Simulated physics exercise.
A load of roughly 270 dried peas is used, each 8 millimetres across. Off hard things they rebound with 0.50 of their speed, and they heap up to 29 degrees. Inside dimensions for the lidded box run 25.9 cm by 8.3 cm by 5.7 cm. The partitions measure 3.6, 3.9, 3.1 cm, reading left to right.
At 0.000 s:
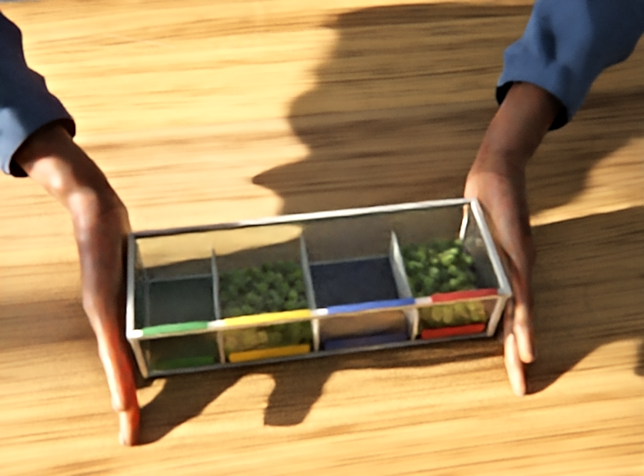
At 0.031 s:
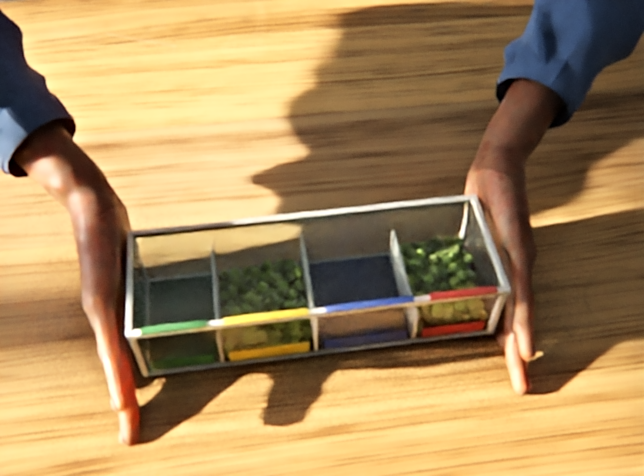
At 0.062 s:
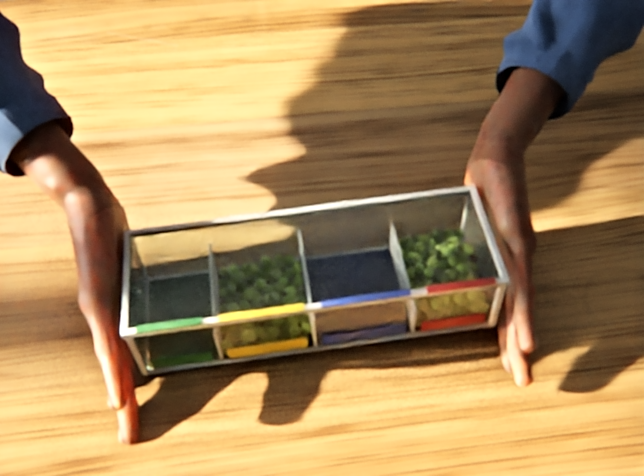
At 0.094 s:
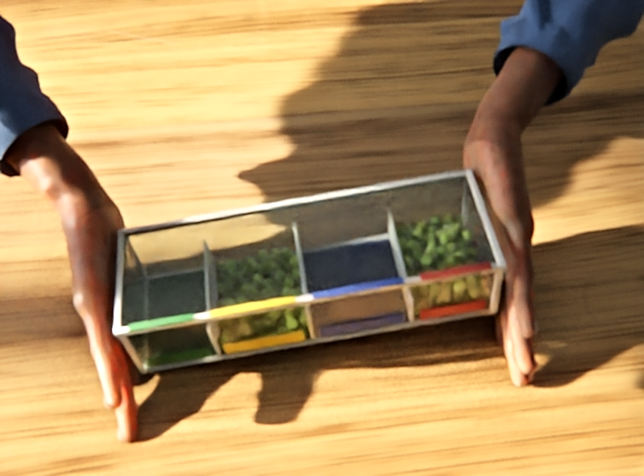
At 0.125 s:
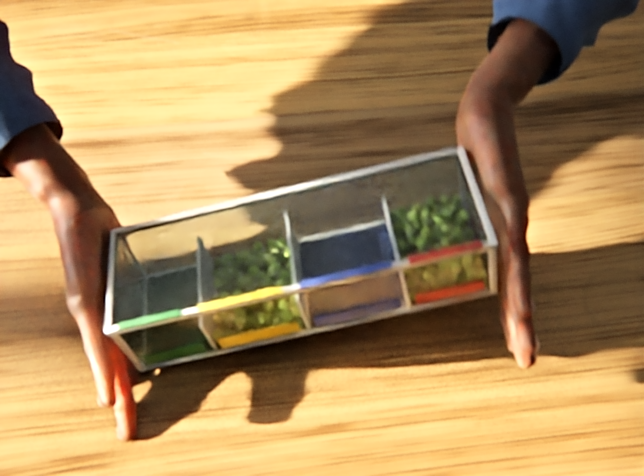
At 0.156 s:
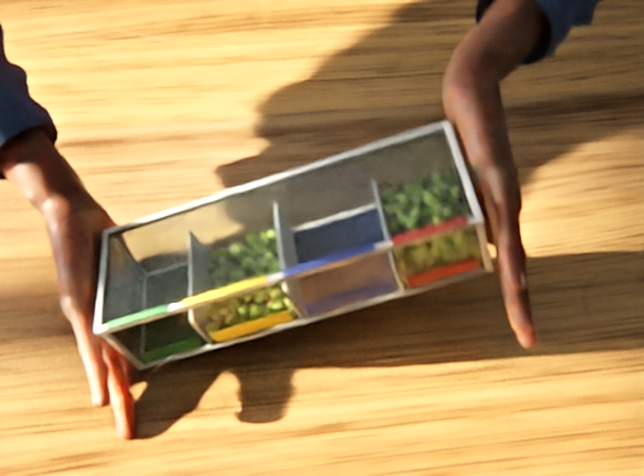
To begin with, two hands hold a clear lidded box level between them on a wooden surface, with green peas in its yellow and red sections. The right hand then raises its end, slowly at first and then faster, tilting the box down toward the left while the peas stay in their sections.
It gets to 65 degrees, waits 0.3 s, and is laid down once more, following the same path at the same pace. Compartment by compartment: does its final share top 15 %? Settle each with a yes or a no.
Red: Clears the bar; blue: Clears the bar; green: Does not clear the bar; yellow: Clears the bar.
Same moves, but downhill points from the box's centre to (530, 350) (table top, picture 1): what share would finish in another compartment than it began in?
Around 5 percent of them.
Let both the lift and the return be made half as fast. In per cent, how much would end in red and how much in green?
Expect red at 45 percent and green at 0 percent.
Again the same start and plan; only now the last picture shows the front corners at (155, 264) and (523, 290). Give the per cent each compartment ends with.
Red 60 %, blue 0 %, green 0 %, yellow 40 %.
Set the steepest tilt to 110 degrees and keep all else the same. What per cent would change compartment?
That works out to close to 95 percent.
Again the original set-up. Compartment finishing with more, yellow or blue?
Fuller: Yellow.
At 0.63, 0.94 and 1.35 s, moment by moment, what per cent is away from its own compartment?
Taking the three times in turn, it reads 30, 35 and 35.
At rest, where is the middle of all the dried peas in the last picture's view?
Close to pixel (284, 297).
After 0.63 s, tilt 65 degrees; red 30 %, blue 20 %, green 5 %, yellow 50 %.
After 0.94 s, tilt 40 degrees; red 25 %, blue 20 %, green 10 %, yellow 45 %.
After 1.35 s, tilt 0 degrees; red 25 %, blue 25 %, green 10 %, yellow 45 %.
By 2.1 s all is still; red 25 %, blue 25 %, green 10 %, yellow 45 %.
